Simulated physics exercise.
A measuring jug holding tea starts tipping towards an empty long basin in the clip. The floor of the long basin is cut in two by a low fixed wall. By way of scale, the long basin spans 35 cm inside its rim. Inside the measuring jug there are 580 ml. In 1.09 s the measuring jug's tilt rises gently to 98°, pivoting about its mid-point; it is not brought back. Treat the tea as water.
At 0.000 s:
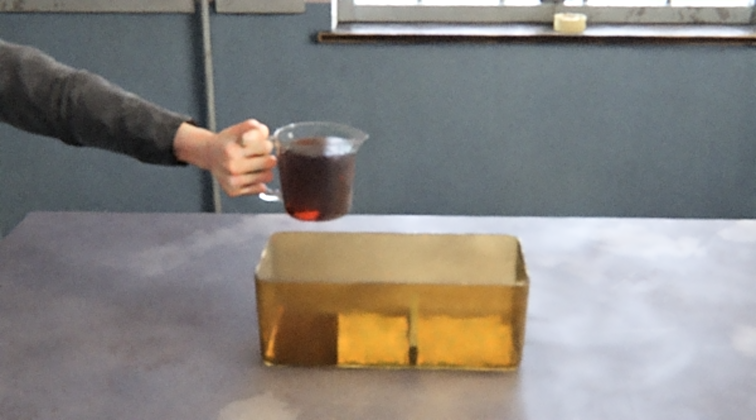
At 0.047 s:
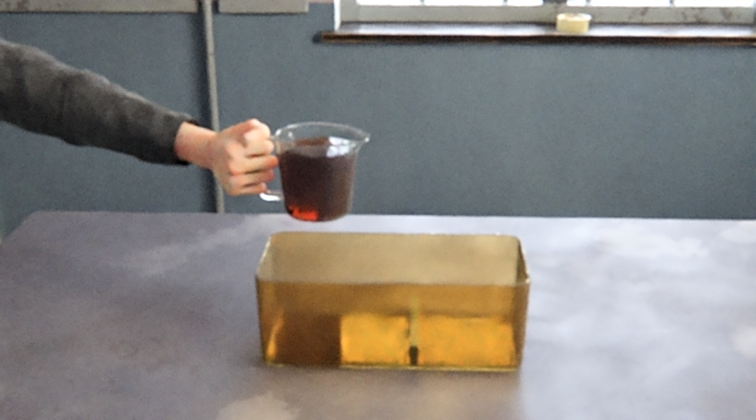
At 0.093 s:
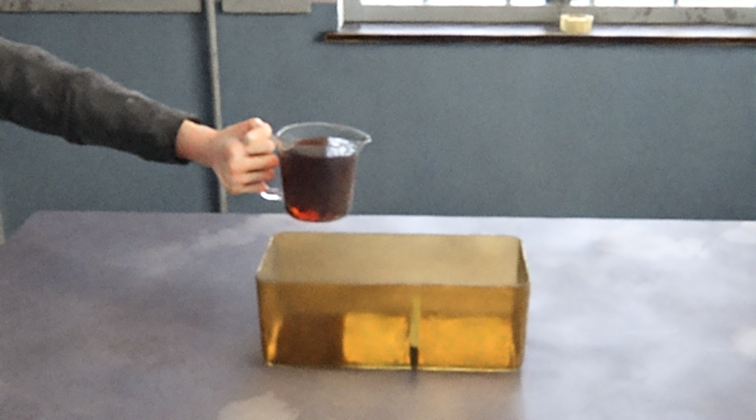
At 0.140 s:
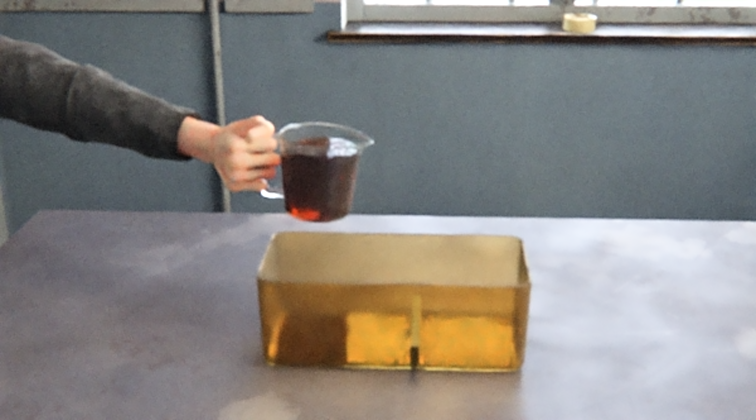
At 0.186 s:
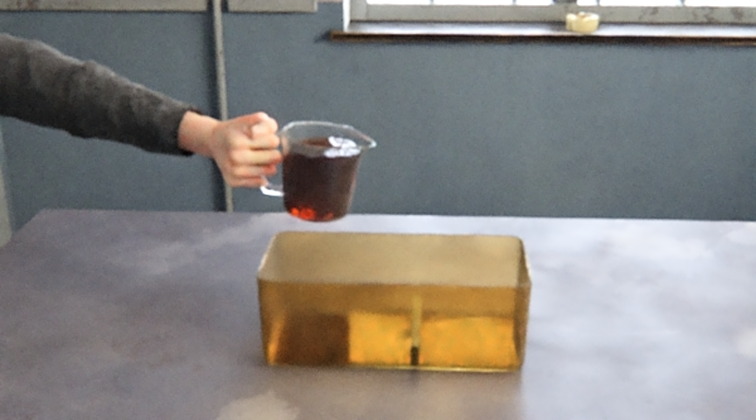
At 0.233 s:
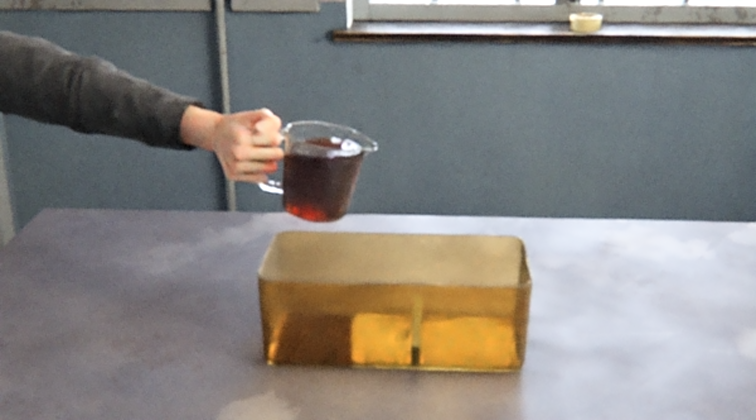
A hand reaching in from the left in a dark grey sleeve holds a clear glass jug of dark reddish-brown tea and slowly tilts it slightly to the right. Below it, an empty, amber-yellow long basin sits on a mottled grey table, before a blue-grey wall with a pipe and a windowsill holding a small pale object. Seen from the front and slightly above, the view shifts very slightly while the basin stays on the table.
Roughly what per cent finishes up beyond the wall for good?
Roughly 65 per cent.
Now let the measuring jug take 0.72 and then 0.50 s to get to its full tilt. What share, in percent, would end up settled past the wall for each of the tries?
60 then 55 %.
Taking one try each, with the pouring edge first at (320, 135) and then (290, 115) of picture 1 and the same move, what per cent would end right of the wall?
Near 10 in a hundred on the first go and near 15 in a hundred on the second.
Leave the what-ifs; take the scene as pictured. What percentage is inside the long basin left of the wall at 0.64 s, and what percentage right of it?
Roughly 1 sits left and 5 sits right.
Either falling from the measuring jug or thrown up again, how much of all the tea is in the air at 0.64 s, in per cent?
I'd put it at about 16 percent.
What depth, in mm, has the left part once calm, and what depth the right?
I'd expect close to 6 mm on the left and close to 18 mm on the right.
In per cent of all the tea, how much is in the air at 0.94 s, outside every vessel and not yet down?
Airborne fraction: Approx. 16 %.
Then, 0.64 s in, the tilt is 62° and 78 per cent is still to pour, 1 is left of the wall and 5 right of it.
Then, 0.94 s in, the tilt is 93° and 26 per cent is still to pour, 11 is left of the wall and 47 right of it.
Then, 1.25 s in, the tilt is 98° and 2 per cent is still to pour, 30 is left of the wall and 66 right of it.
Then, 1.59 s in, the tilt is 98° and 0 per cent is still to pour, 35 is left of the wall and 65 right of it.
Finally, 35 per cent lies left of the wall, 65 right of it and 0 outside.
